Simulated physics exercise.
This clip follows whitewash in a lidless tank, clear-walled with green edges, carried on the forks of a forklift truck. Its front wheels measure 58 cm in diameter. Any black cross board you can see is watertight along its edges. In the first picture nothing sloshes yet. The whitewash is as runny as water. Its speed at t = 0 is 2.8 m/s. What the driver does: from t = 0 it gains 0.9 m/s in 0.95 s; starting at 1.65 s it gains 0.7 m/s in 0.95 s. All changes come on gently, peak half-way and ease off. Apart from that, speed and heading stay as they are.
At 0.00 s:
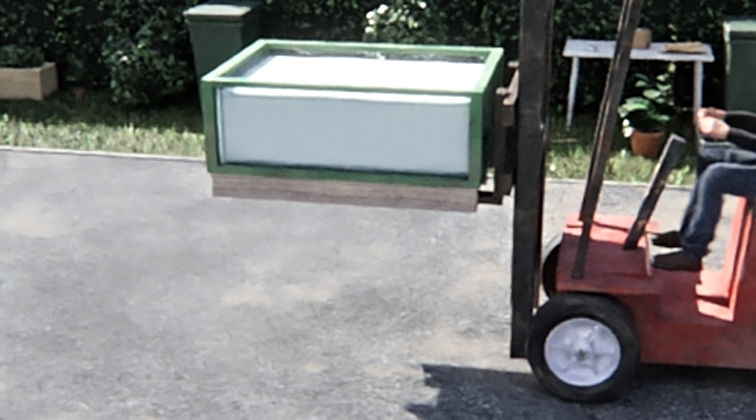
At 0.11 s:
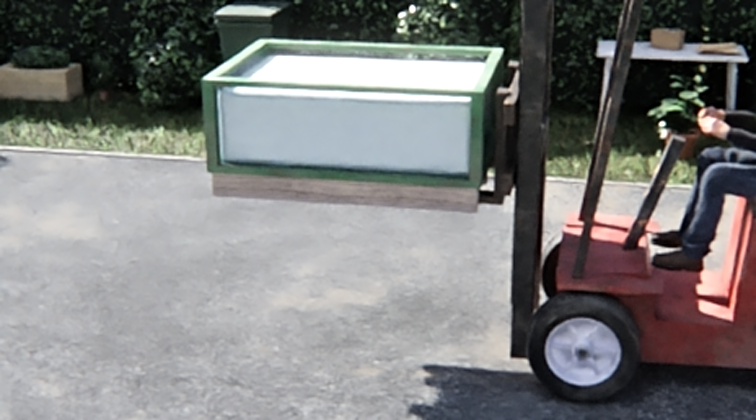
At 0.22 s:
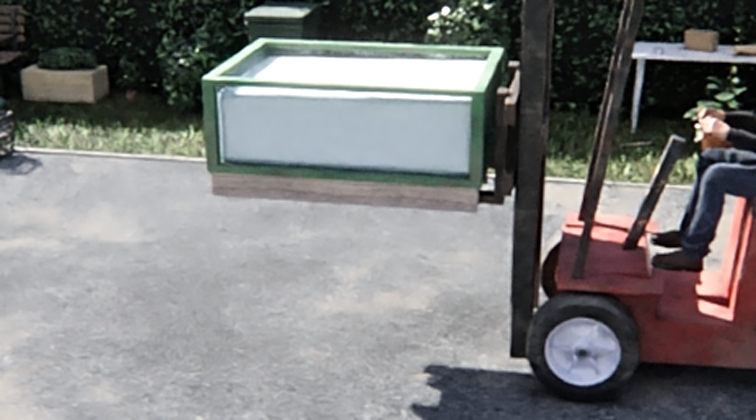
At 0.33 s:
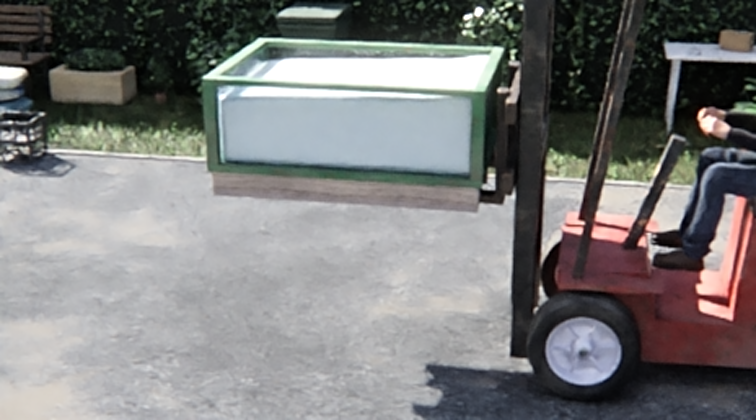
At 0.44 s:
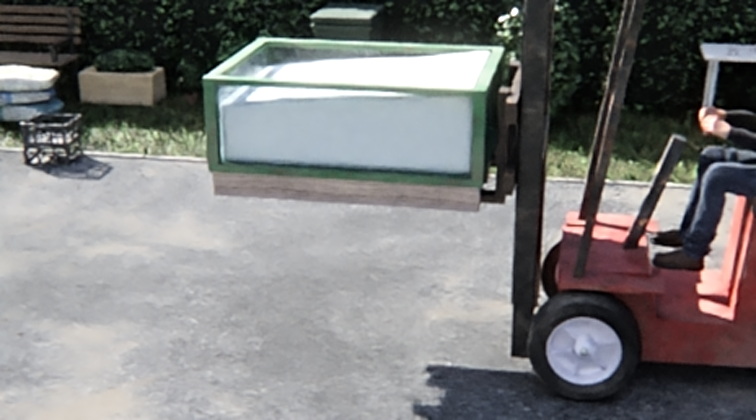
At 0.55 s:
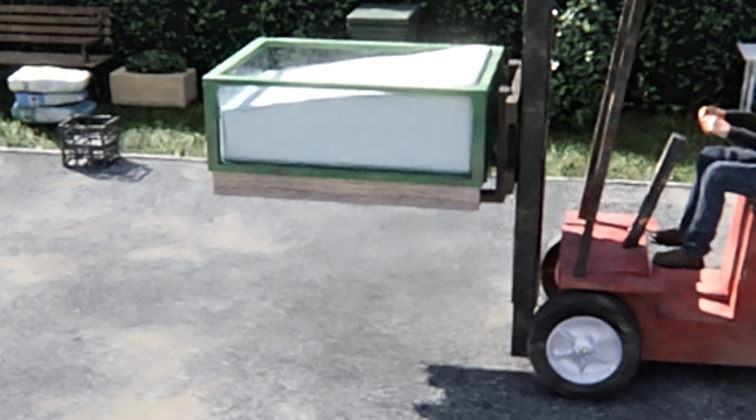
Red forklift carrying a green-edged clear tank of white liquid leftward past a hedge, the level surface gradually sloping up towards the mast.
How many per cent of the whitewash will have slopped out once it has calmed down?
It loses close to 14 per cent.
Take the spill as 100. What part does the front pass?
About 20 per cent.
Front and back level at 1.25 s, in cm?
About 38 cm in front and 38 cm behind.
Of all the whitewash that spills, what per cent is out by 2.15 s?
About 30 per cent.
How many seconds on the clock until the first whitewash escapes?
At about 0.9 s.
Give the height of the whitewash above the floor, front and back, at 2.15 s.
About 28 cm in front and 50 cm behind.
By 1.25 s the surface is 39 cm up at the front and 38 cm at the back; 3 per cent is out, over the back, a little elsewhere.
By 2.15 s the surface is 28 cm up at the front and 51 cm at the back; 4 per cent is out, over the back, a little elsewhere.
By 3.15 s the surface is 53 cm up at the front and 27 cm at the back; 11 per cent is out, over the back, a little elsewhere.
By 5.59 s 14 per cent is out, over the back, a little elsewhere, 67 of 463 litres.
